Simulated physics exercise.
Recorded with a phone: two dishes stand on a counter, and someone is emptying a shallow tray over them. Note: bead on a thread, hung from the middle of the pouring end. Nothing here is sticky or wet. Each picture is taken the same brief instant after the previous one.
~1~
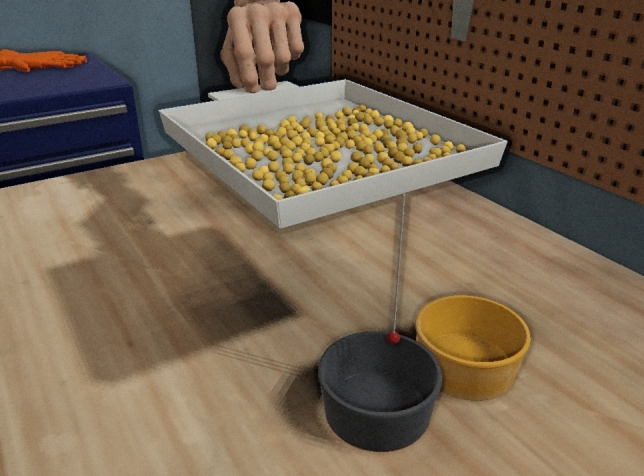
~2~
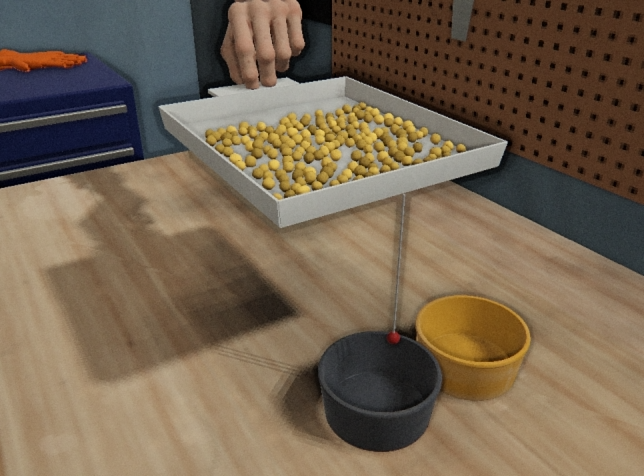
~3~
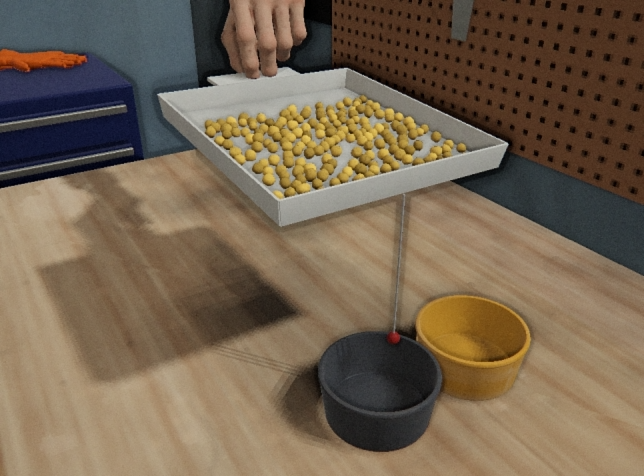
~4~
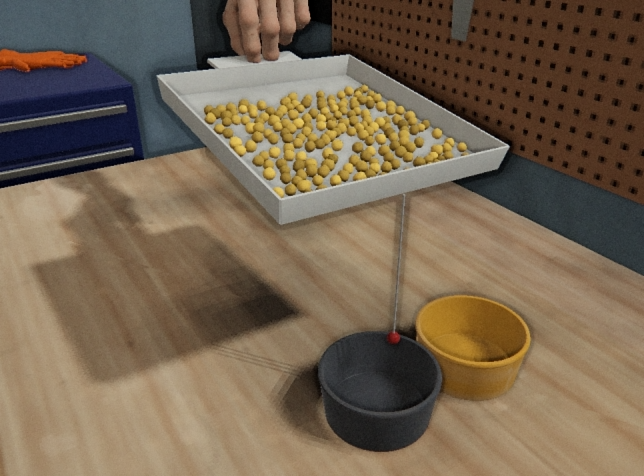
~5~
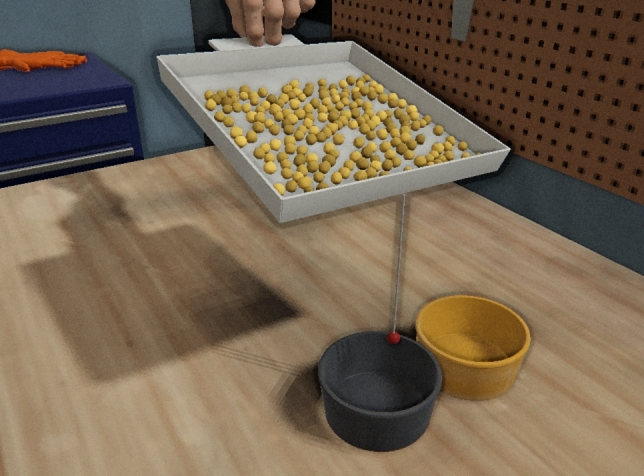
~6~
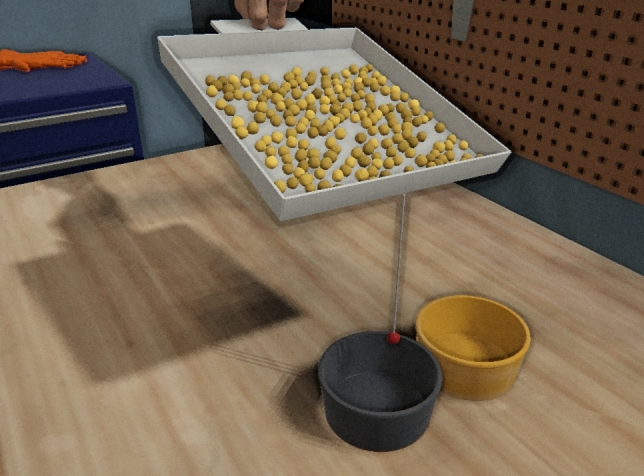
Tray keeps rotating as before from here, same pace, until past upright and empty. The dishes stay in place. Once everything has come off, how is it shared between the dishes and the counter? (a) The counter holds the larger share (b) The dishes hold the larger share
Option a: The counter holds the larger share.
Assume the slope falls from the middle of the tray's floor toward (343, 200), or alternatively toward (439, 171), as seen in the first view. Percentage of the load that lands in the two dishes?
Close to 30 percent first and close to 70 percent second.
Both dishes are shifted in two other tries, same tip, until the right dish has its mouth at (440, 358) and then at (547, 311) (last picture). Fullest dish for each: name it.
In the first try it's the one on the right, and in the second it's the one on the left.
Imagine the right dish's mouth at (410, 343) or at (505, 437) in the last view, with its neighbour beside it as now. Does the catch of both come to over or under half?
Well, the minor share the first time and the minor share the second time.
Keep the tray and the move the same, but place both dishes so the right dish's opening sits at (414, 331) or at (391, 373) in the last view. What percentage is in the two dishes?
It comes to roughly 0 per cent in one try and roughly 20 per cent in the next.
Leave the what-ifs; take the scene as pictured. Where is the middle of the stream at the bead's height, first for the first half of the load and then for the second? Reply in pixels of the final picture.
It goes through near (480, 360) first, then near (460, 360).
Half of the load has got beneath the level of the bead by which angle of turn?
That would be about 115 degrees from level.
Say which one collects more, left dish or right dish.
I'd say more ends in the right-side one.
Soon after the last picture, tray tipped steeply; all on the tray.
A little later, tray tipped past a quarter turn; nearly all on the tray; a stray few in the right dish; a stray few in the air.
Later still, tray tipped past a quarter turn; a small part in the left dish; about a quarter in the right dish; about two thirds outside both.
At rest, tray tipped past a quarter turn; a small part in the left dish; about a quarter in the right dish; about two thirds outside both.
